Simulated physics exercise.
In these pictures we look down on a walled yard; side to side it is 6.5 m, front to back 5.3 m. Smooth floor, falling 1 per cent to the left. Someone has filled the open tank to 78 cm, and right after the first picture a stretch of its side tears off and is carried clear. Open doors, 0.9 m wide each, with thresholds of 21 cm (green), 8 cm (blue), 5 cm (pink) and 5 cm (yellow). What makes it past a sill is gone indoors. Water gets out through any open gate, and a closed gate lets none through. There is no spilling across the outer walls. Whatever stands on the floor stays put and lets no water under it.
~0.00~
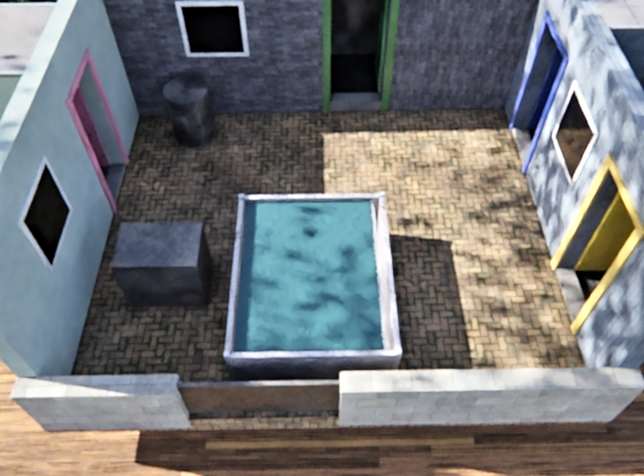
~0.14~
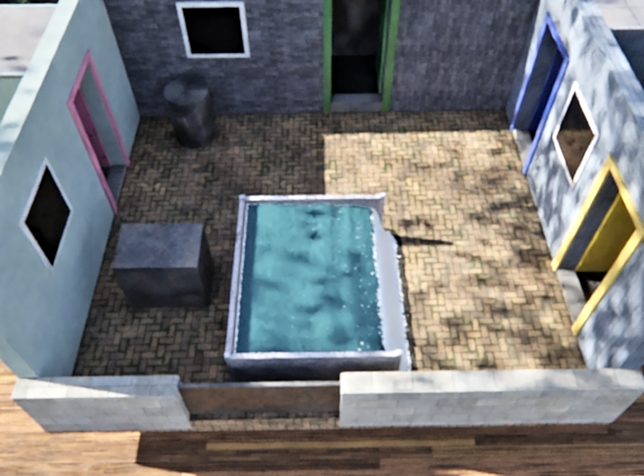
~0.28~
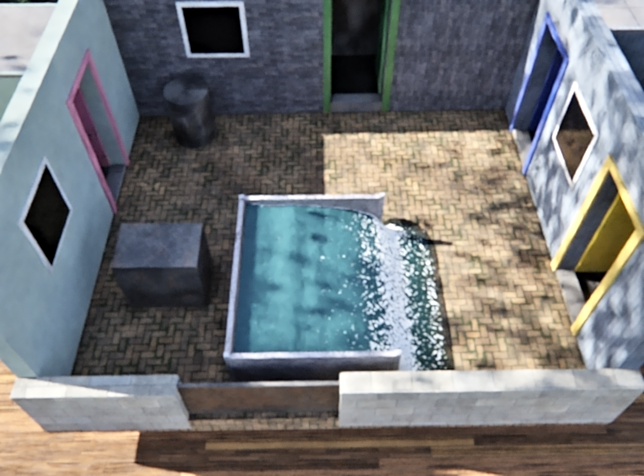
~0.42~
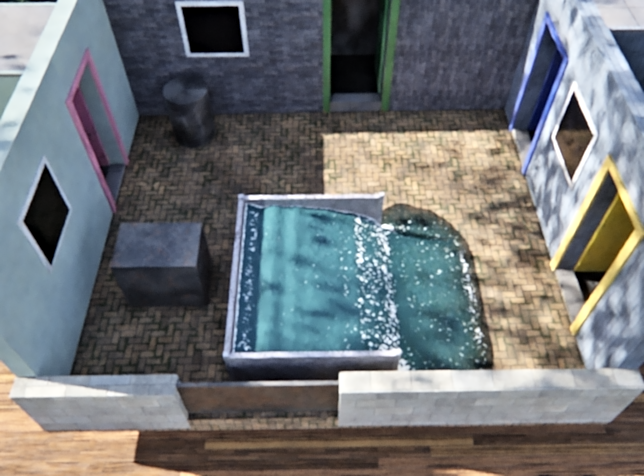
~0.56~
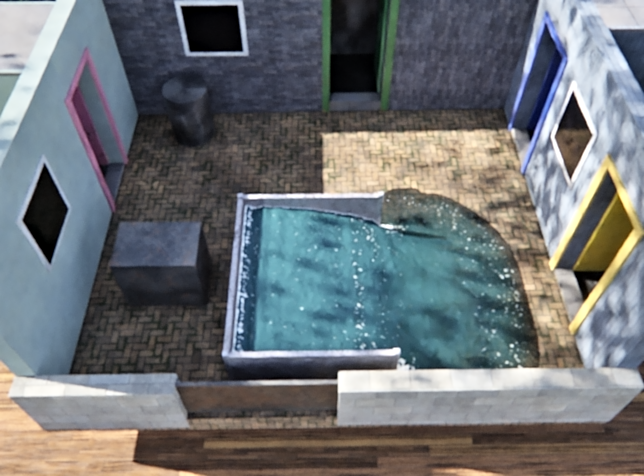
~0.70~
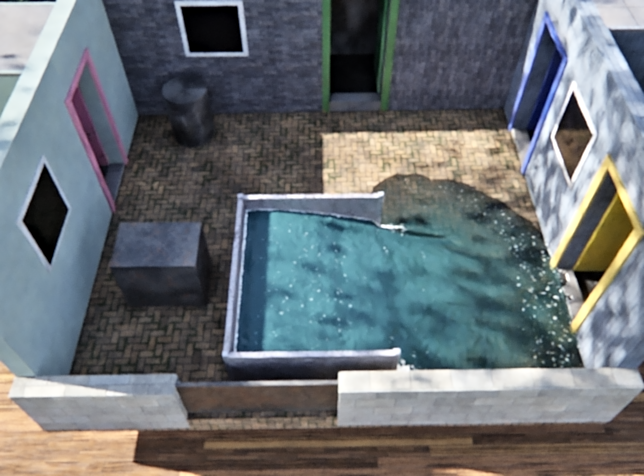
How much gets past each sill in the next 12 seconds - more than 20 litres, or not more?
The green door never breaches the limit; the blue door breaches the limit; the pink door breaches the limit; the yellow door breaches the limit.
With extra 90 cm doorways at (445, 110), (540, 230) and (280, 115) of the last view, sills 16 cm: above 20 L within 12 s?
Door 1: Higher; door 2: Higher; door 3: Lower.
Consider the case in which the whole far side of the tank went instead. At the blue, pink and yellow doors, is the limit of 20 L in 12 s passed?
Here's how it goes: Blue exceeds it, pink exceeds it, yellow exceeds it.
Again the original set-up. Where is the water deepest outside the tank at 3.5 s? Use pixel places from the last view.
Close to pixel (487, 111).
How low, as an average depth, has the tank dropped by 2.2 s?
The average depth is around 21 cm.
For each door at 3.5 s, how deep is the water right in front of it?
Door by door, in cm: Green reads 6, blue reads 10, pink reads 0, yellow reads 20.
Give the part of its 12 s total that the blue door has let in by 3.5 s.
I'd say close to 35 percent.
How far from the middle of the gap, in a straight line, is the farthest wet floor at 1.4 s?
About 3.8 m.
After 1.4 s water covers 35 % of the floor and is deepest (55 cm) near (577, 379); green door not reached, blue door 8 cm at the sill, 0 L in, pink door not reached, yellow door 30 cm at the sill, 172 L in.
After 2.2 s water covers 35 % of the floor and is deepest (42 cm) near (545, 271); green door not reached, blue door 14 cm at the sill, 6 L in, pink door not reached, yellow door 36 cm at the sill, 432 L in.
After 3.5 s water covers 50 % of the floor and is deepest (29 cm) near (487, 111); green door 6 cm at the sill, 0 L in, blue door 10 cm at the sill, 19 L in, pink door not reached, yellow door 20 cm at the sill, 643 L in.
After 7.0 s water covers 85 % of the floor and is deepest (19 cm) near (220, 123); green door 10 cm at the sill, 0 L in, blue door 10 cm at the sill, 56 L in, pink door 11 cm at the sill, 33 L in, yellow door 6 cm at the sill, 727 L in.
After 12.0 s water covers 95 % of the floor and is deepest (14 cm) near (67, 389); green door 5 cm at the sill, 0 L in, blue door 4 cm at the sill, 59 L in, pink door 11 cm at the sill, 123 L in, yellow door 6 cm at the sill, 735 L in.
